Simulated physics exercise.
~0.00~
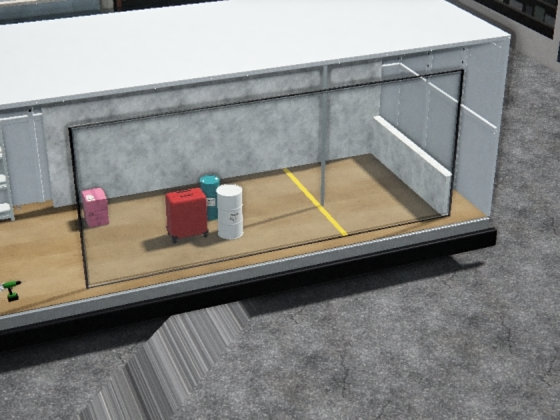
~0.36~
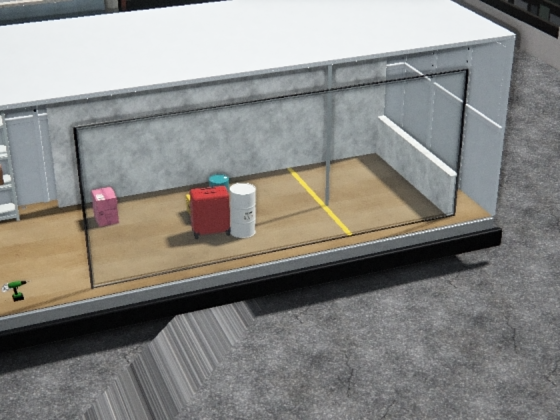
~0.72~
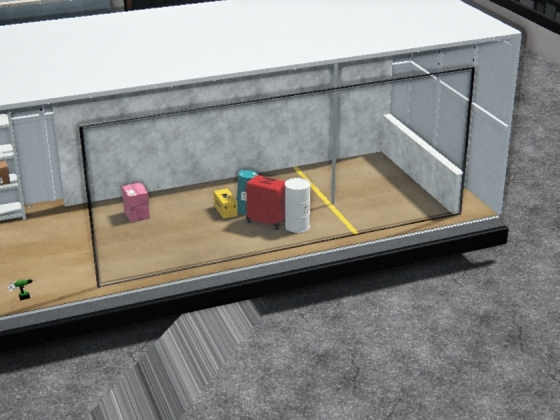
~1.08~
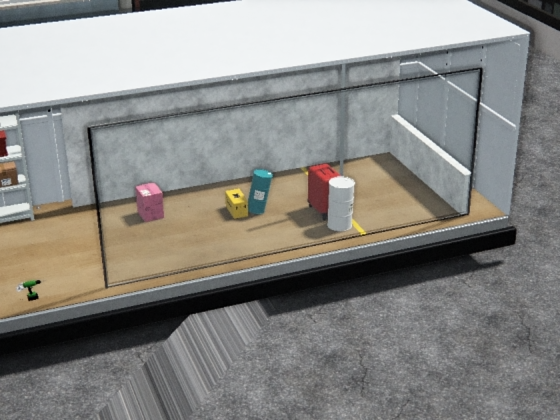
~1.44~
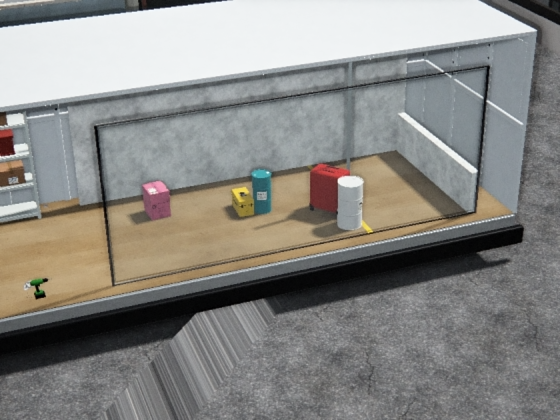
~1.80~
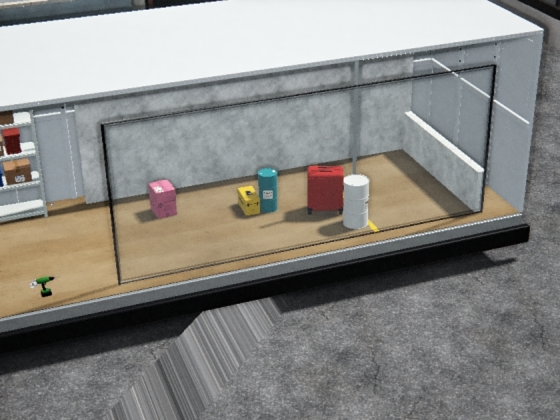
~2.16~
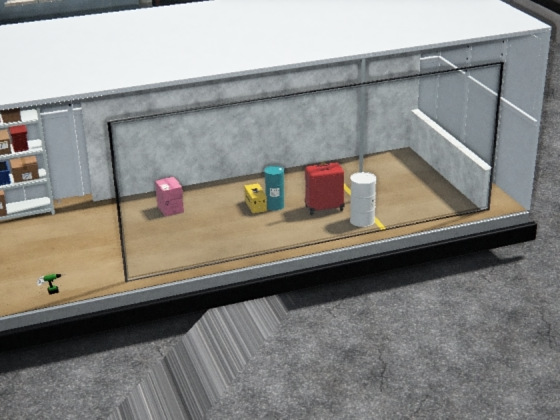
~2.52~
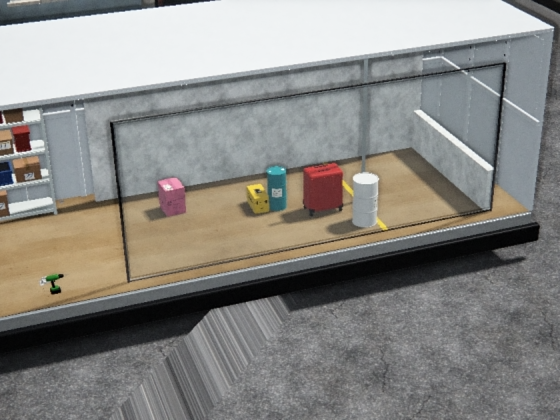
The clip shows a red wheeled case, white and teal drums, a yellow toolbox and a pink pack shifting right inside a van bay; the teal drum briefly leans, the red case rolls slightly back left, and everything ends short of the yellow line, the drums upright.
